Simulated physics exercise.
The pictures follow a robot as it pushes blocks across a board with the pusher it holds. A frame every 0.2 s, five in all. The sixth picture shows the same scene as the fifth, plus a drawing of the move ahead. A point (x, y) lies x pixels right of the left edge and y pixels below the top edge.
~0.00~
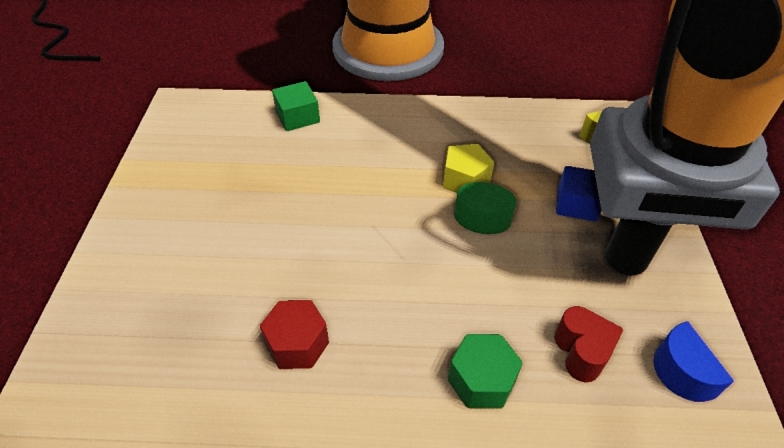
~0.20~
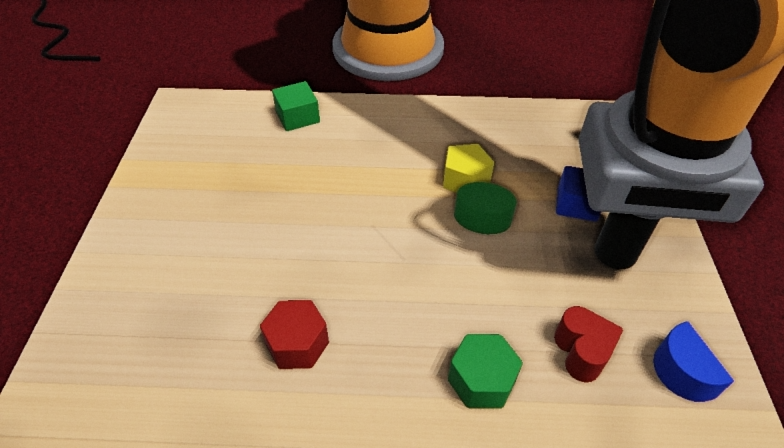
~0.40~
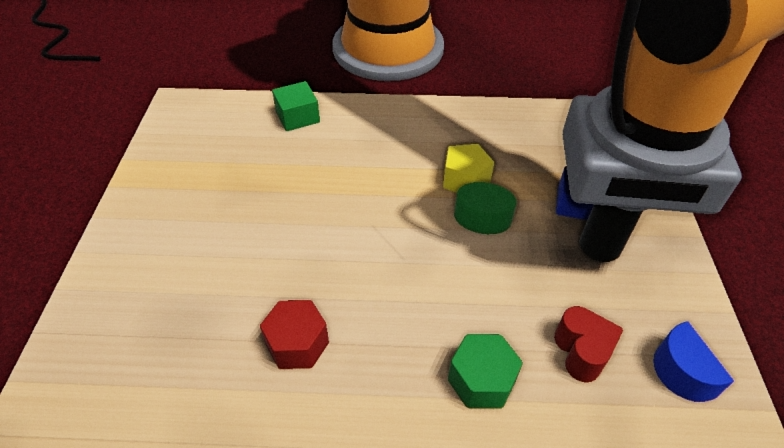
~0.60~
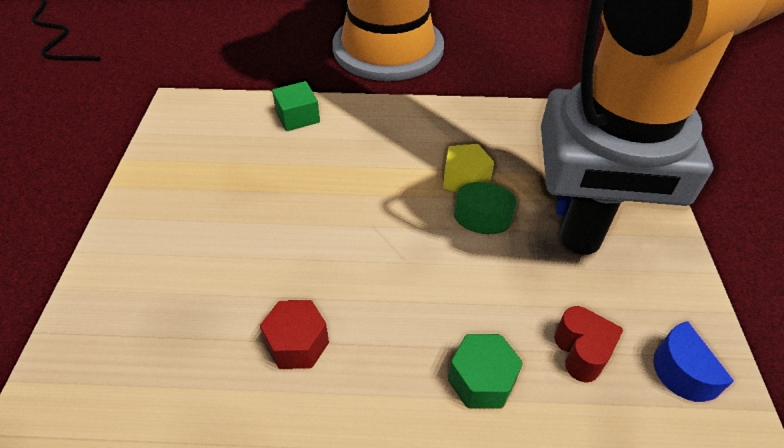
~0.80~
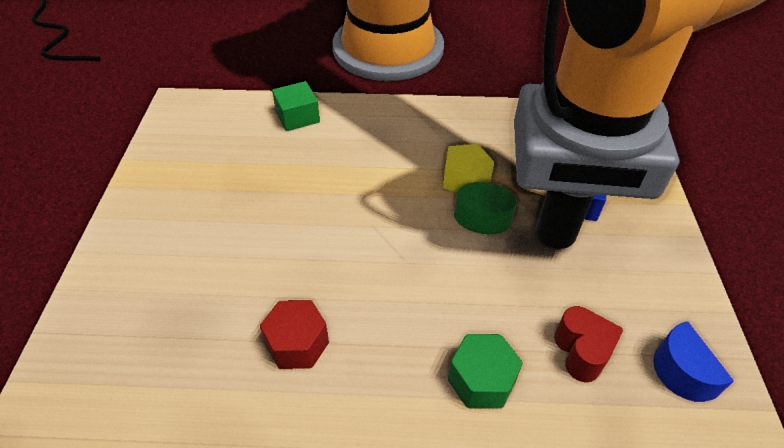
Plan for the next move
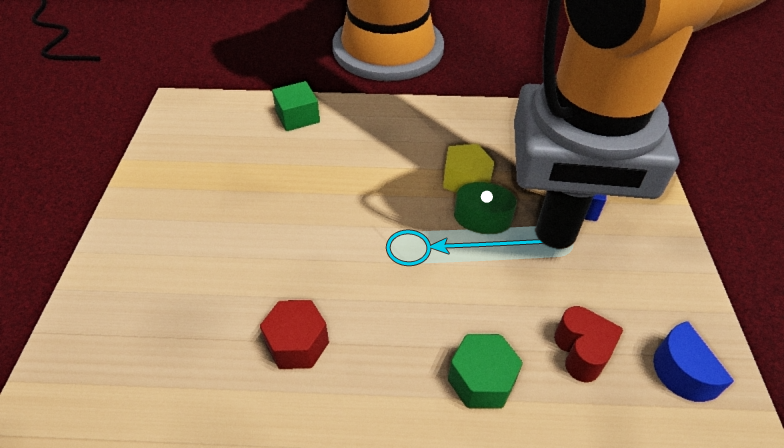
An orange and grey robot arm with a black pusher tip reaches over a pale wooden board on a dark red surface, seen from above at an angle. A green block, a yellow block, a dark green oval and a blue block sit toward the back, with red and green hexagons, a red heart and a blue half-circle nearer. The arm glides left past the blue block, while the blocks and camera stay still.
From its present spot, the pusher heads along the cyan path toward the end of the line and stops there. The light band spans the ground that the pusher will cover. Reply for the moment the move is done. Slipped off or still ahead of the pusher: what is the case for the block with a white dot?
The pusher has lost it.
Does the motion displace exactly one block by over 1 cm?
Yes, it checks out.
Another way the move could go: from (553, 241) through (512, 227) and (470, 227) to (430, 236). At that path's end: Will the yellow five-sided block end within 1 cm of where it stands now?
My answer is yes.
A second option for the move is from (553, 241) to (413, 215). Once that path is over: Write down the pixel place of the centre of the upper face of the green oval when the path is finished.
Around (401, 161).
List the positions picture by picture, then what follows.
In the first picture, lower end of the pusher at (626, 259), tops of blocks, green oval at (487, 197), blue square at (585, 182).
In the second picture, pusher at (615, 253), blocks as before.
In the third picture, pusher at (600, 246), blocks as before.
In the fourth picture, pusher at (580, 239), blocks as before.
In the fifth picture, pusher at (556, 233), green oval at (487, 197), blue square hidden.
The drawn path runs from (553, 241) directly to (409, 247); the dot is on the green oval.
On the path given first. One third of the way, pusher at (507, 236); green oval at (479, 193).
Two thirds of the way, pusher at (458, 238); green oval at (467, 190), turned 25° clockwise.
At the end, pusher at (409, 240); green oval at (467, 190), turned 25° clockwise; blue square not moved.
